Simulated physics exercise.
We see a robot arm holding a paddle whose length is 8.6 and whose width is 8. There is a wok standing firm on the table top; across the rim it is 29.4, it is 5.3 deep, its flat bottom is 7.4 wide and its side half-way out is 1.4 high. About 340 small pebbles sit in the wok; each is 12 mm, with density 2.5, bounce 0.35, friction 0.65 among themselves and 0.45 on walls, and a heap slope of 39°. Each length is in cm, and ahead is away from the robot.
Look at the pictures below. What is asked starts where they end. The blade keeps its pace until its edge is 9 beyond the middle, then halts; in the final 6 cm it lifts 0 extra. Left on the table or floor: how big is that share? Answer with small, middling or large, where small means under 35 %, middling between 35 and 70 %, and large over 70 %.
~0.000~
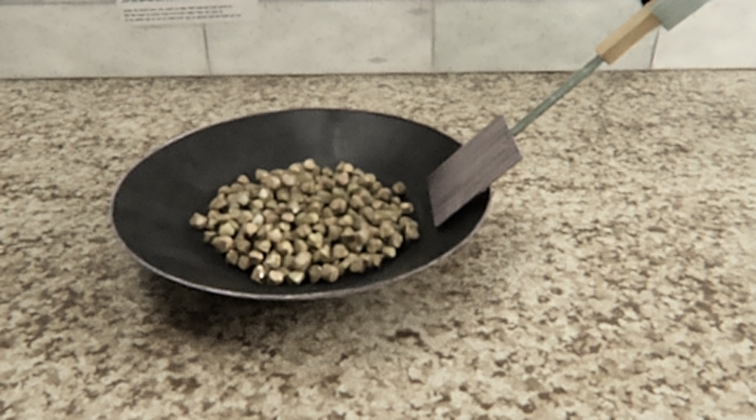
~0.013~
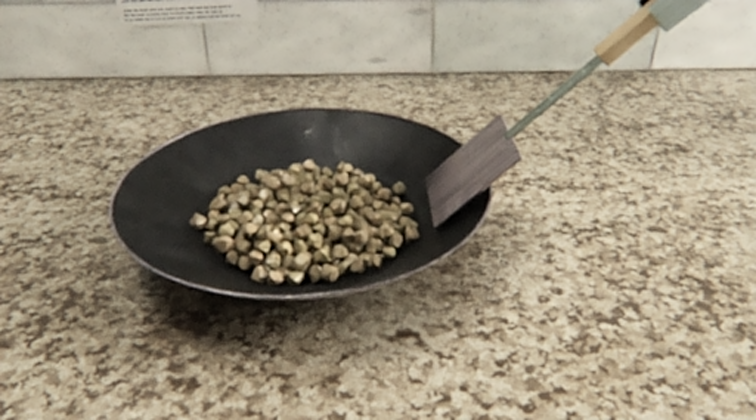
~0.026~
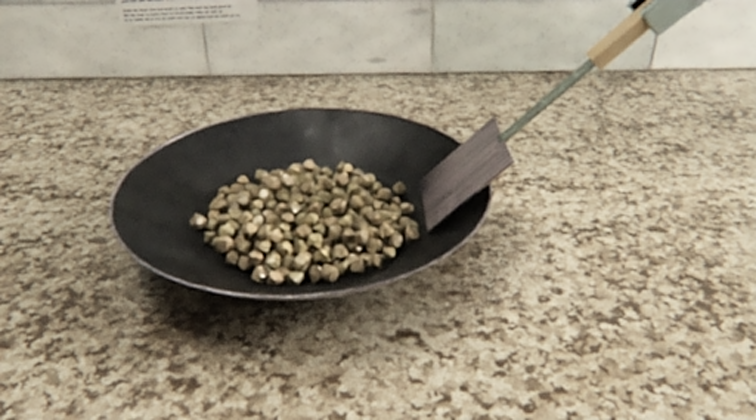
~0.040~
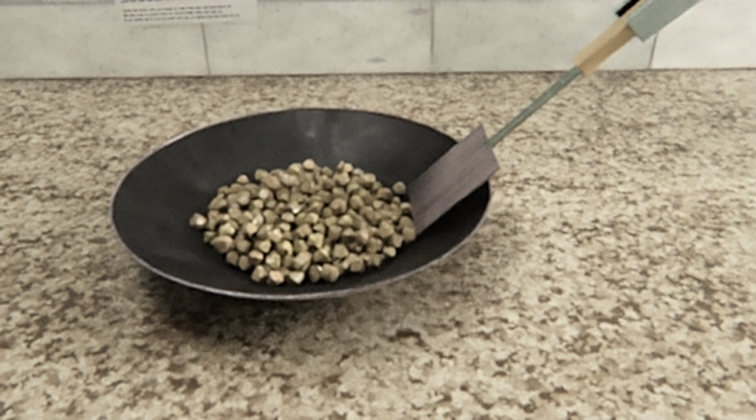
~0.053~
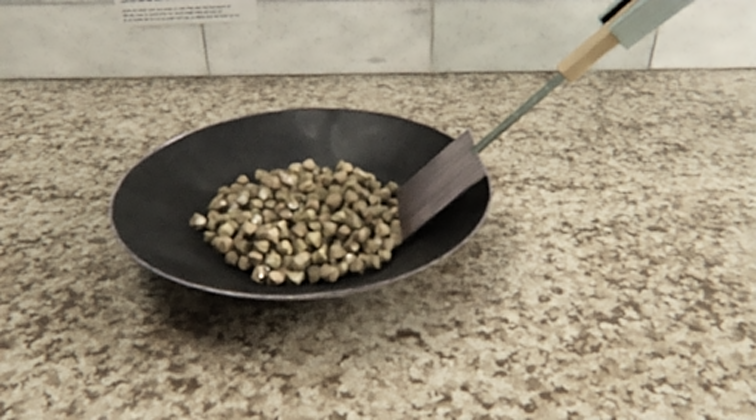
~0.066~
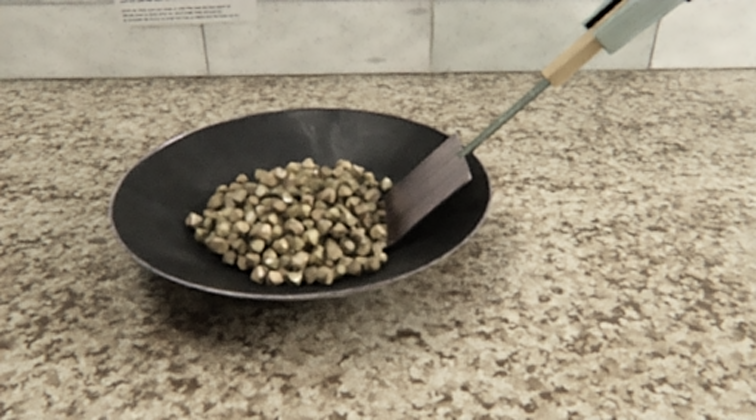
It is small.
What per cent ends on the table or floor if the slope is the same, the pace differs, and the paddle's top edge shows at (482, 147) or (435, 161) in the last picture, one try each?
That comes to about 25 and about 40 percent, in that order.
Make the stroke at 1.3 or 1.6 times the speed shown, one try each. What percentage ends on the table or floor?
Roughly 35 per cent on the first try and 40 per cent on the second.
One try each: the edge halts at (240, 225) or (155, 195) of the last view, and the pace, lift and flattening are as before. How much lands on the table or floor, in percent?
Around 10 per cent for the first try and 50 per cent for the second.
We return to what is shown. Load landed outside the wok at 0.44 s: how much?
Roughly 25 percent of it.
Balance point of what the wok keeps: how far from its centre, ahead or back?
I'd say close to 5.5 cm toward the front.
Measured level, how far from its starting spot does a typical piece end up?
Level distance of roughly 10 cm.
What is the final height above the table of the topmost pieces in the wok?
Near 6.5 centimetres high.
By 0.13 s, sloping 45°, highest piece 6 above the table; 340 in the wok.
By 0.20 s, sloping 45°, highest piece 7 above the table; 338 in the wok, 2 on the blade or in flight.
By 0.44 s, sloping 45°, highest piece 6 above the table; 250 in the wok, 85 on the table or floor, 5 on the blade or in flight.
By 1.49 s, sloping 45°, highest piece 6 above the table; 250 in the wok, 90 on the table or floor.
Final count, 250 in the wok, 90 on the table or floor. That is 26 % on the table or floor.
